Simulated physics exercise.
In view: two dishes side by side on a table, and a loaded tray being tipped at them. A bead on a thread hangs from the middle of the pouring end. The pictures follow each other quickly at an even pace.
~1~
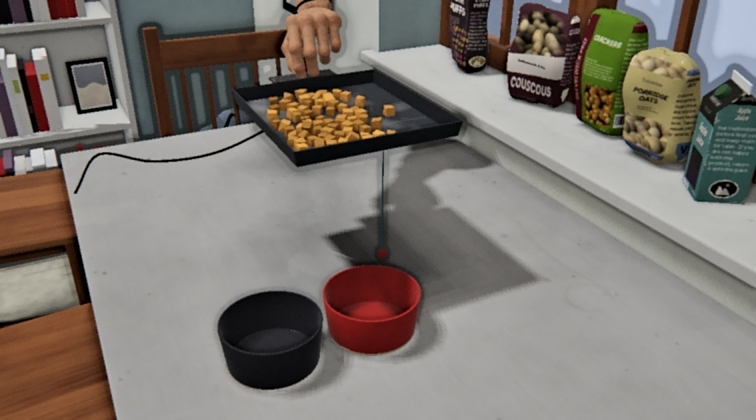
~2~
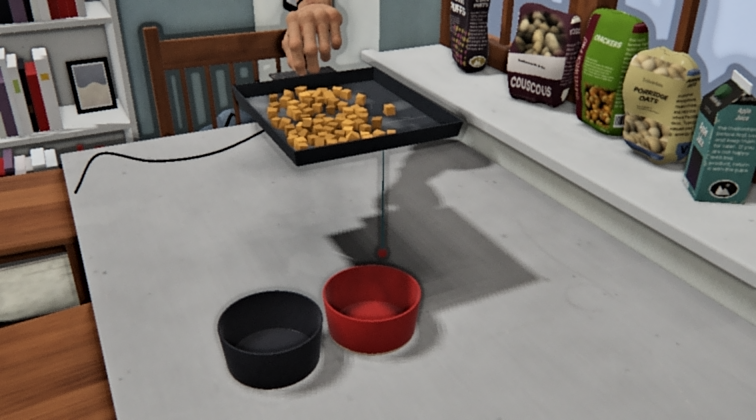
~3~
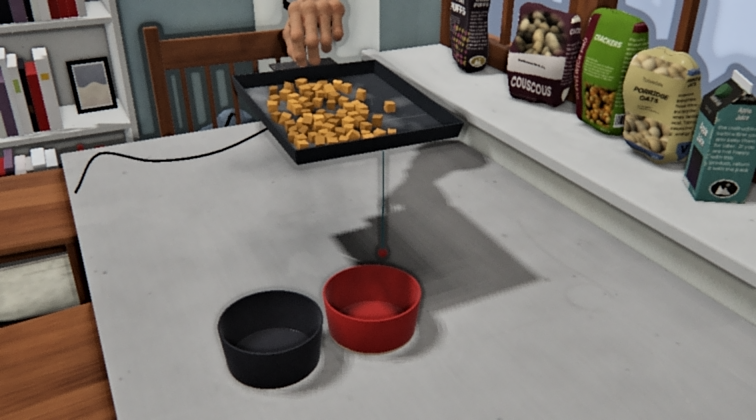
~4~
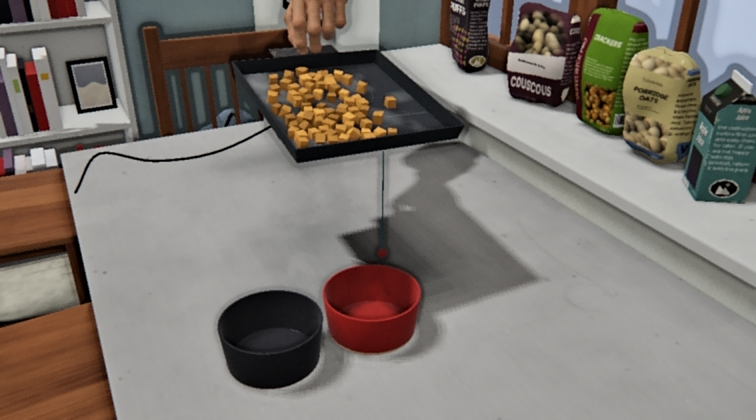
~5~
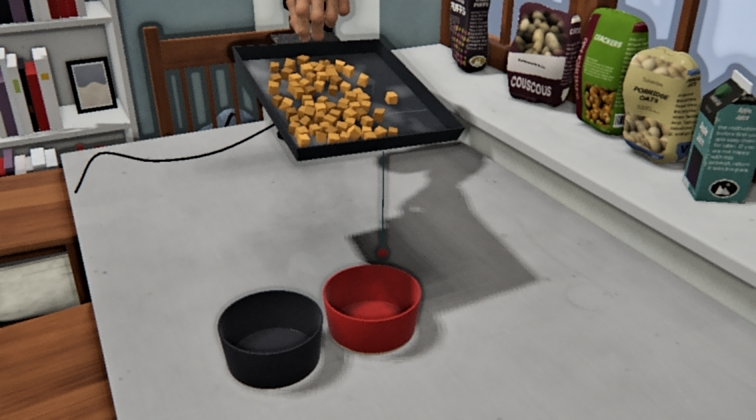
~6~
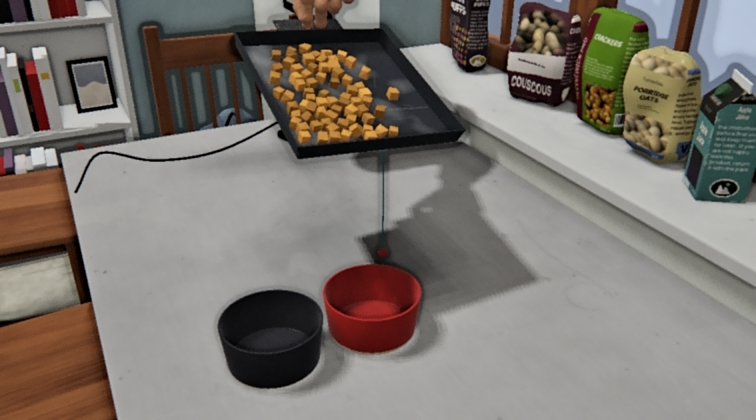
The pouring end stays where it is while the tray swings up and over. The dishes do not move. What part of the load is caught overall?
Together they catch only the smaller part.
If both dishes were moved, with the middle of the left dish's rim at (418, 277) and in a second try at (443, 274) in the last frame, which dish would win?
In turn: Left; left.
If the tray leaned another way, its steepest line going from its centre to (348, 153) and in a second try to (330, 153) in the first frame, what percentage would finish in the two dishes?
The first gives 60 %, the second 60 %.
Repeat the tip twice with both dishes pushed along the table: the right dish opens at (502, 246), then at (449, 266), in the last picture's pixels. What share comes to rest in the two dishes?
Near 40 % and 60 %.
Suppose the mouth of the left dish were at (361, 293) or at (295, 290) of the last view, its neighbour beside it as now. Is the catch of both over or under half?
In turn: The larger part; below a half.
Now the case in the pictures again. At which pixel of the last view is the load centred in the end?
Roughly at (442, 337).
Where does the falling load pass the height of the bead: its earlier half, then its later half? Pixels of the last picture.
Early half (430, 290), late half (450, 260).
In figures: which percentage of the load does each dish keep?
About: Left dish 0, right dish 20 per cent.
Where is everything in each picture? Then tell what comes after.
The first frame shows corners of the pouring end at (296, 150) and (459, 120), level; middle of the load at (329, 124), croutons; left dish at (289, 367); right dish at (394, 334); bead on its thread at (382, 253).
The second frame shows corners of the pouring end at (297, 150) and (459, 121), level; middle of the load at (329, 123).
The third frame shows corners of the pouring end at (297, 148) and (460, 122), tipped barely, lowest at the right corner; middle of the load at (329, 119).
The fourth frame shows corners of the pouring end at (298, 147) and (460, 124), tipped a little, lowest at the right corner; middle of the load at (329, 113).
The fifth frame shows corners of the pouring end at (299, 146) and (461, 126), tipped a little, lowest at the right corner; middle of the load at (322, 101).
The sixth frame shows corners of the pouring end at (301, 145) and (461, 128), tipped clearly, lowest at the right corner; middle of the load at (324, 95); left dish at (290, 366); right dish at (394, 333).
Soon after the last picture, tray tipped steeply; all on the tray.
A little later, tray tipped right over; all on the tray.
Later still, tray tipped past a quarter turn; about a quarter in the right dish; most outside both.
At rest, tray tipped past a quarter turn; none in the left dish; about a quarter in the right dish; most outside both.
